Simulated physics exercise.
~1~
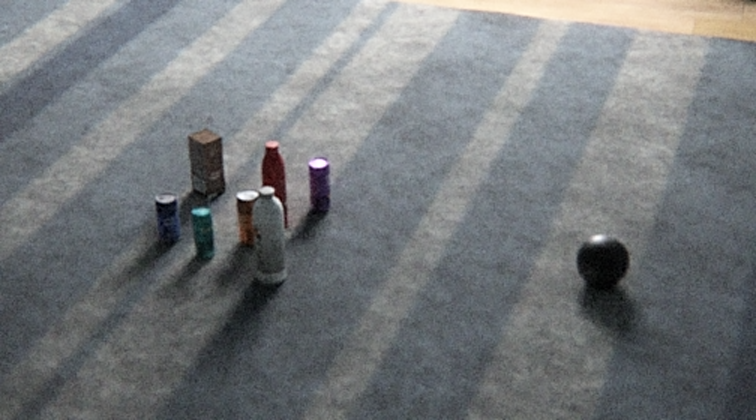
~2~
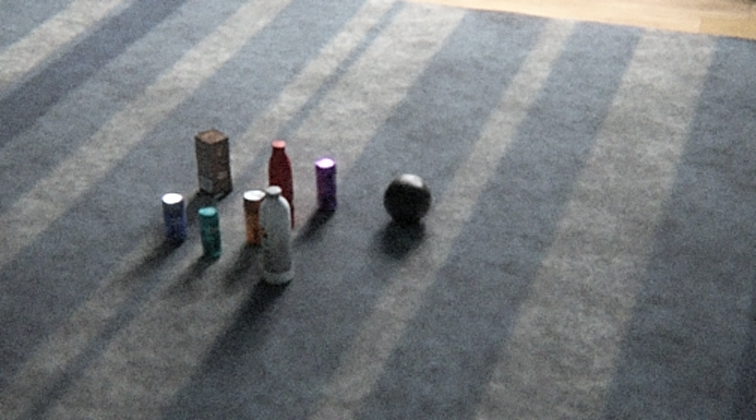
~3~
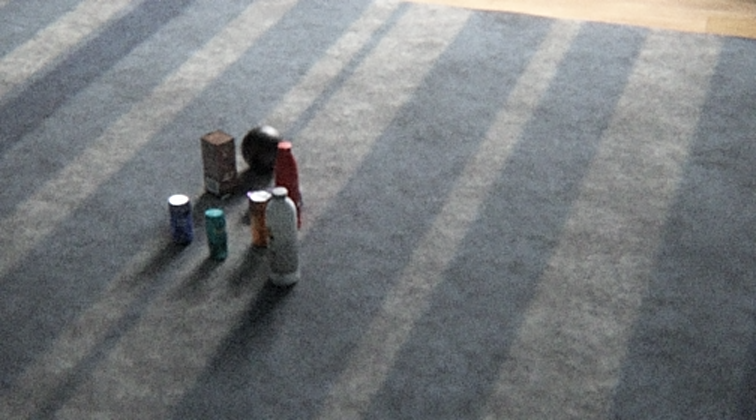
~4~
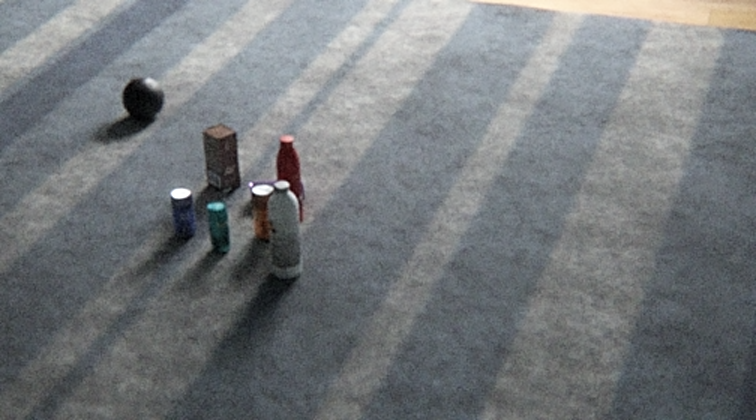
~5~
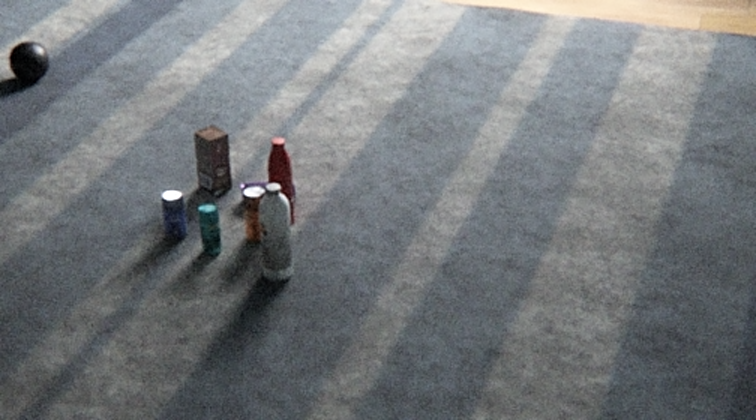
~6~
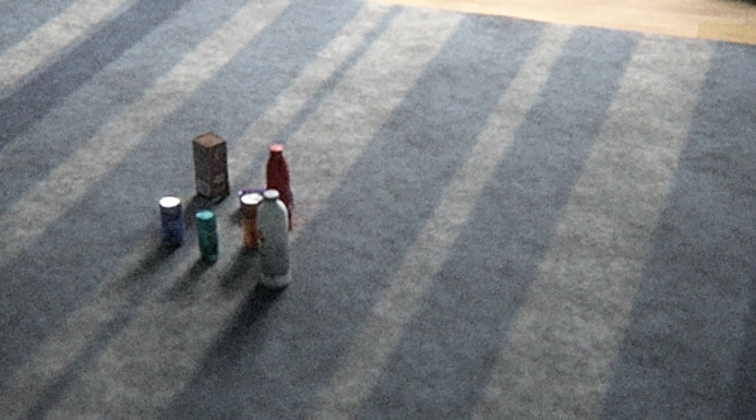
A black ball rolls left, knocks over the purple can, and rolls out of view.
